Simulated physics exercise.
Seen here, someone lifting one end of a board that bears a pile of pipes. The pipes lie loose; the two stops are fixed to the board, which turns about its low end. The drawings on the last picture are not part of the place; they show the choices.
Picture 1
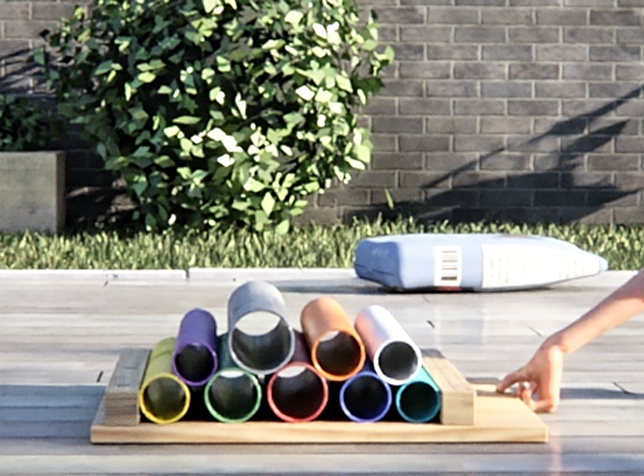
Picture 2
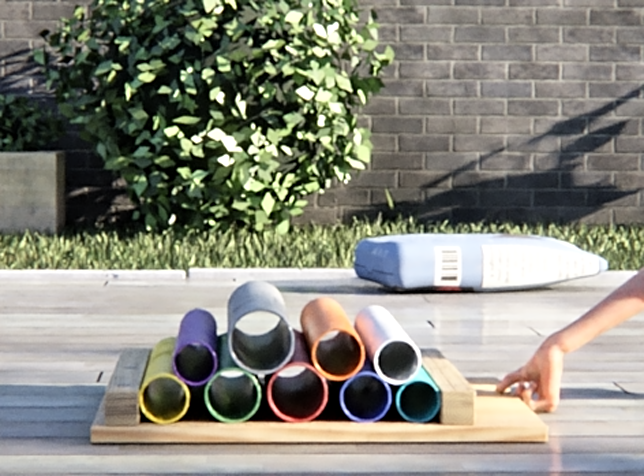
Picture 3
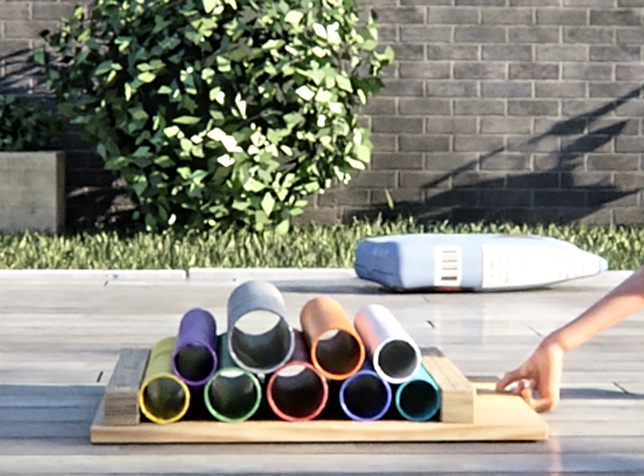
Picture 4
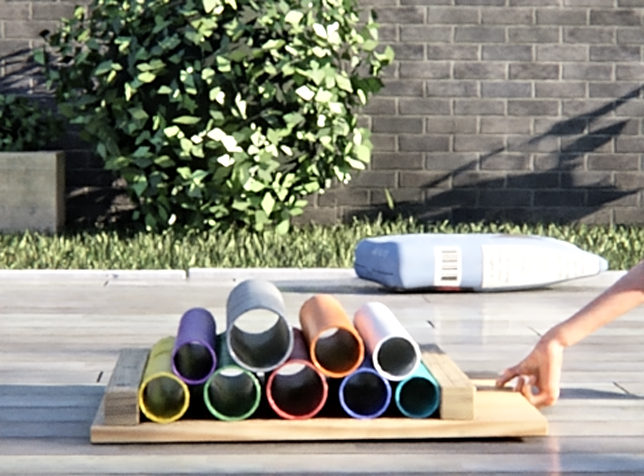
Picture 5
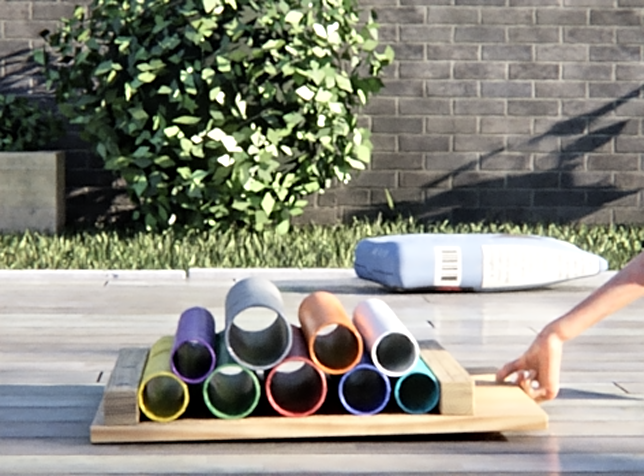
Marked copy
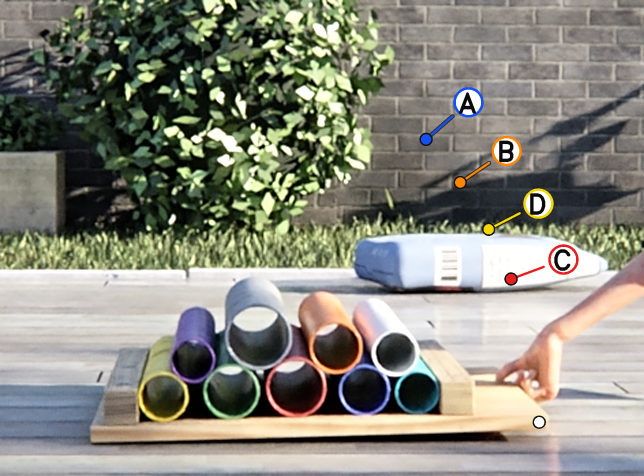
A hand slightly lifts the right end of a wooden board holding stacked colourful pipes.
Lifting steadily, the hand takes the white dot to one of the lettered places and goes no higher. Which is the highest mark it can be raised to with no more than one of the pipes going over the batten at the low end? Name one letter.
Up to C.
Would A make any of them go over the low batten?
At A: Yes.
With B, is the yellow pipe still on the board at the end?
The yellow pipe: Yes.
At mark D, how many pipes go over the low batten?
The count is two.
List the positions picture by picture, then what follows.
In the first frame, purple pipe (195, 363); orange pipe (338, 354); white pipe (397, 361).
In the second frame, white pipe (397, 361); board (313, 391).
In the third frame, board (313, 390); turquoise pipe (418, 399); white pipe (397, 360); grey pipe (261, 341).
In the fourth frame, board (312, 388); yellow pipe (164, 397); green pipe (232, 393).
In the fifth frame, board (312, 386); yellow pipe (163, 397); green pipe (231, 392).
On the copy, A at (426, 140); B at (460, 183); C at (511, 279); D at (489, 229); the white dot at (539, 422).
On C. First, board at 14°.
Then, board at 21°.
Finally, board at 21°, none over the low batten.
By contrast, A four over the low batten (grey, purple, orange, white); B two over the low batten (grey, purple); D two over the low batten (grey, purple).
